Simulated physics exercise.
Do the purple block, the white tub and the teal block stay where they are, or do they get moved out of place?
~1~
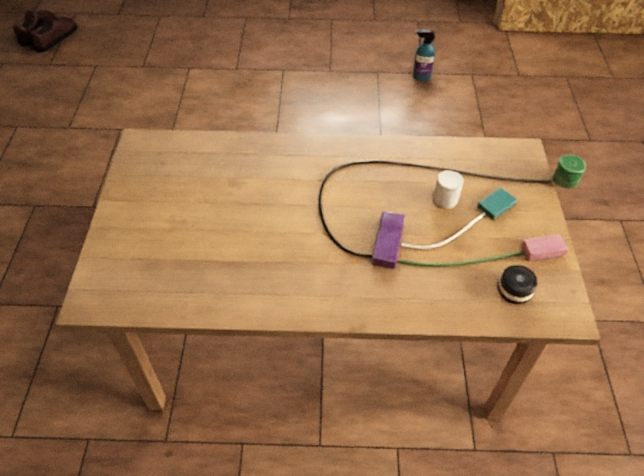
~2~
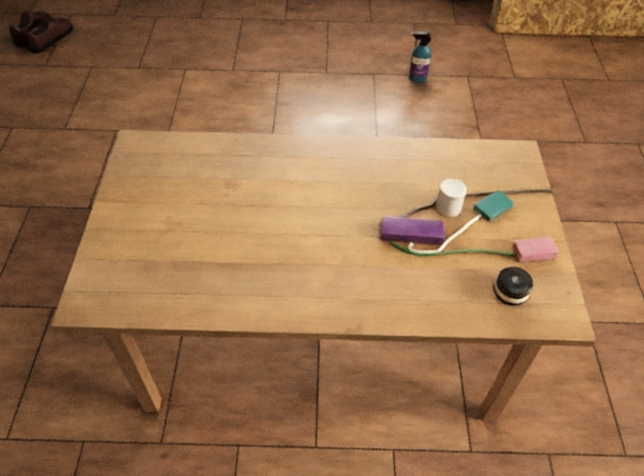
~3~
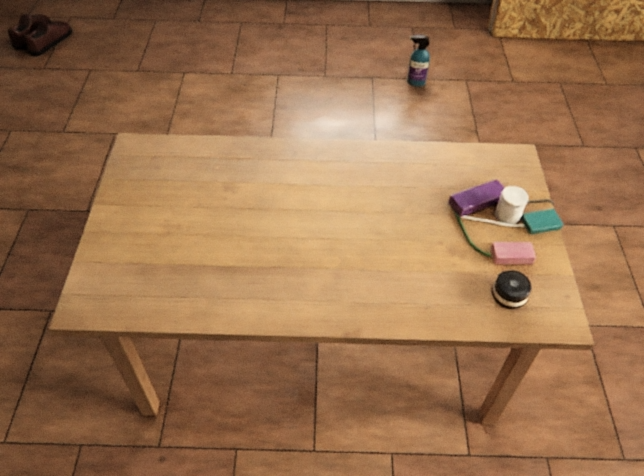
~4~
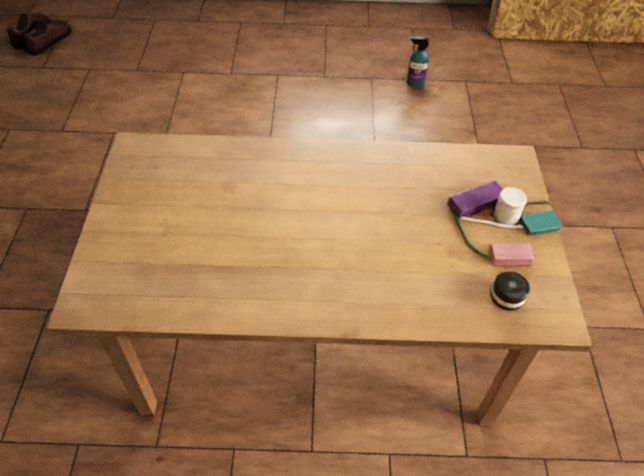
All of them get moved out of place. The purple block, the white tub and the teal block end up further right, close together near the table's right edge.
